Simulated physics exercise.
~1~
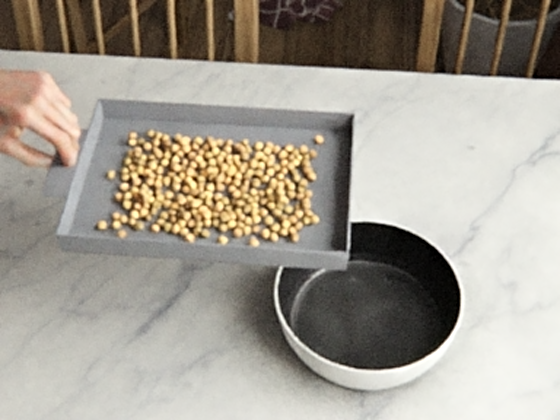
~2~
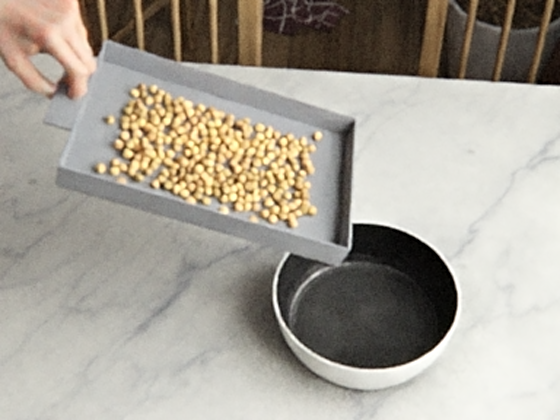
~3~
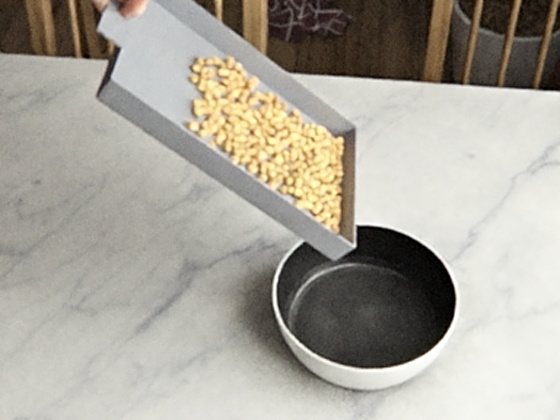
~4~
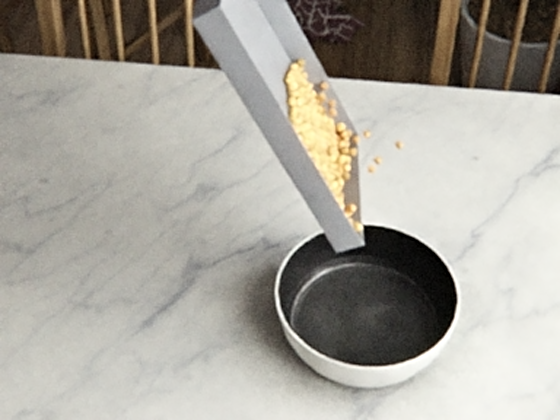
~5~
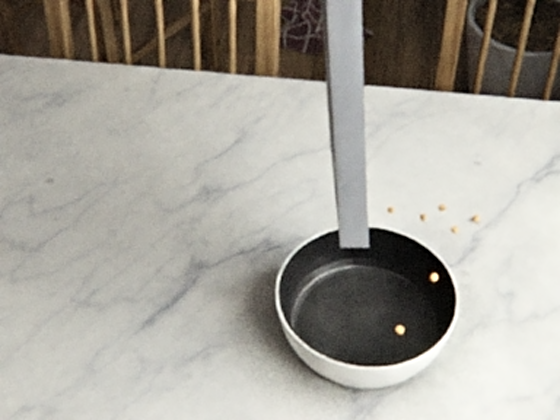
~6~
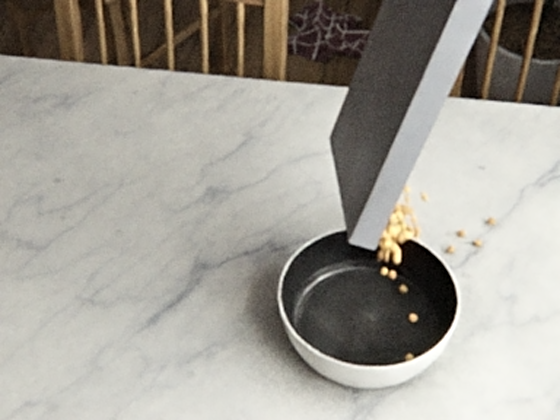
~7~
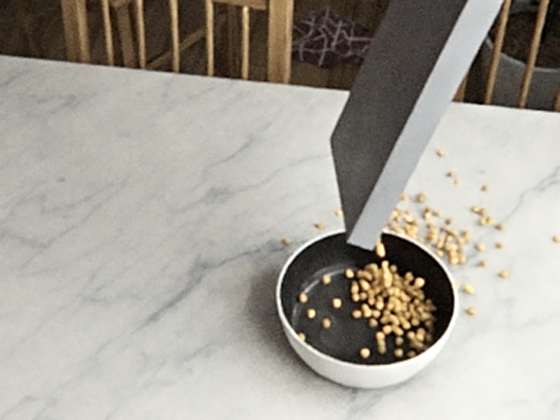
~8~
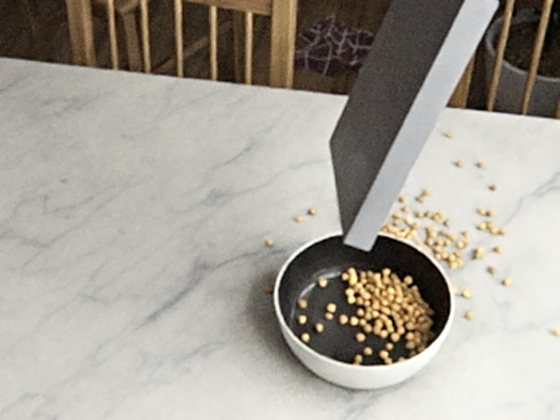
On a marble table, a hand tipping a grey tray of chickpeas, pouring some into a dark-lined white pan and scattering others behind it.
